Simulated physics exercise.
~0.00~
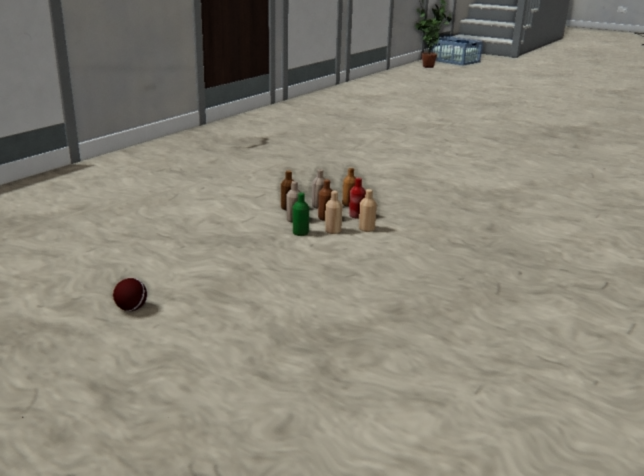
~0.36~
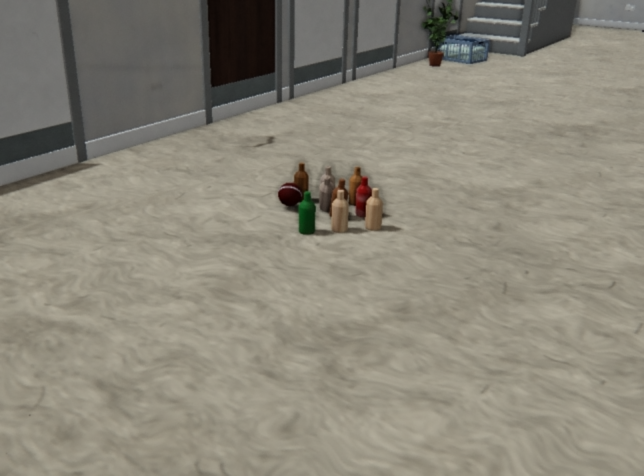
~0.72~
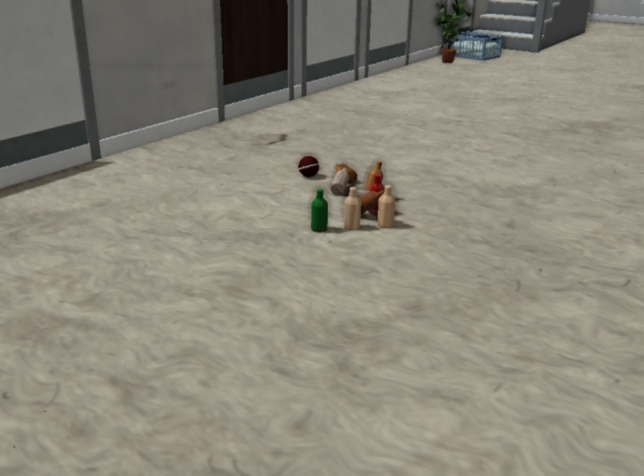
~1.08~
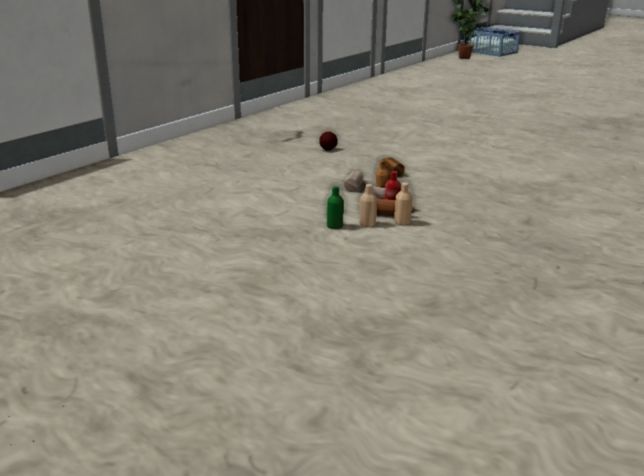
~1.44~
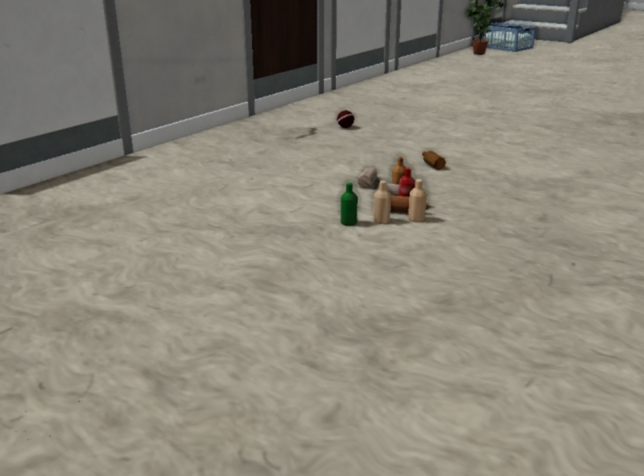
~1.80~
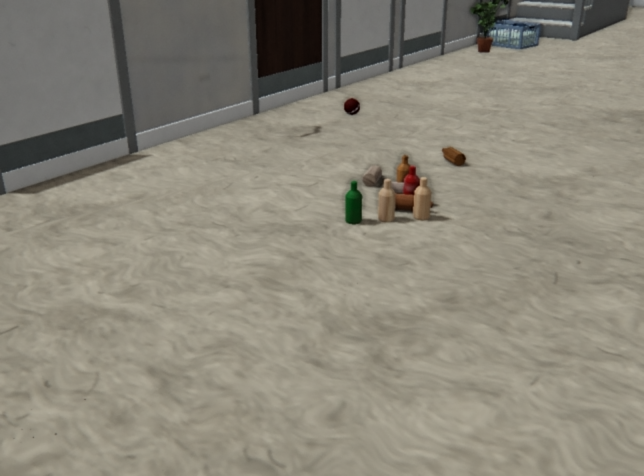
On a pale, swirly floor beside a grey wall, a dark red ball rolled into a cluster of bottle-shaped skittles and knocked several over, one rolling off to the right, then carried on toward the wall while the green and red ones stayed standing.
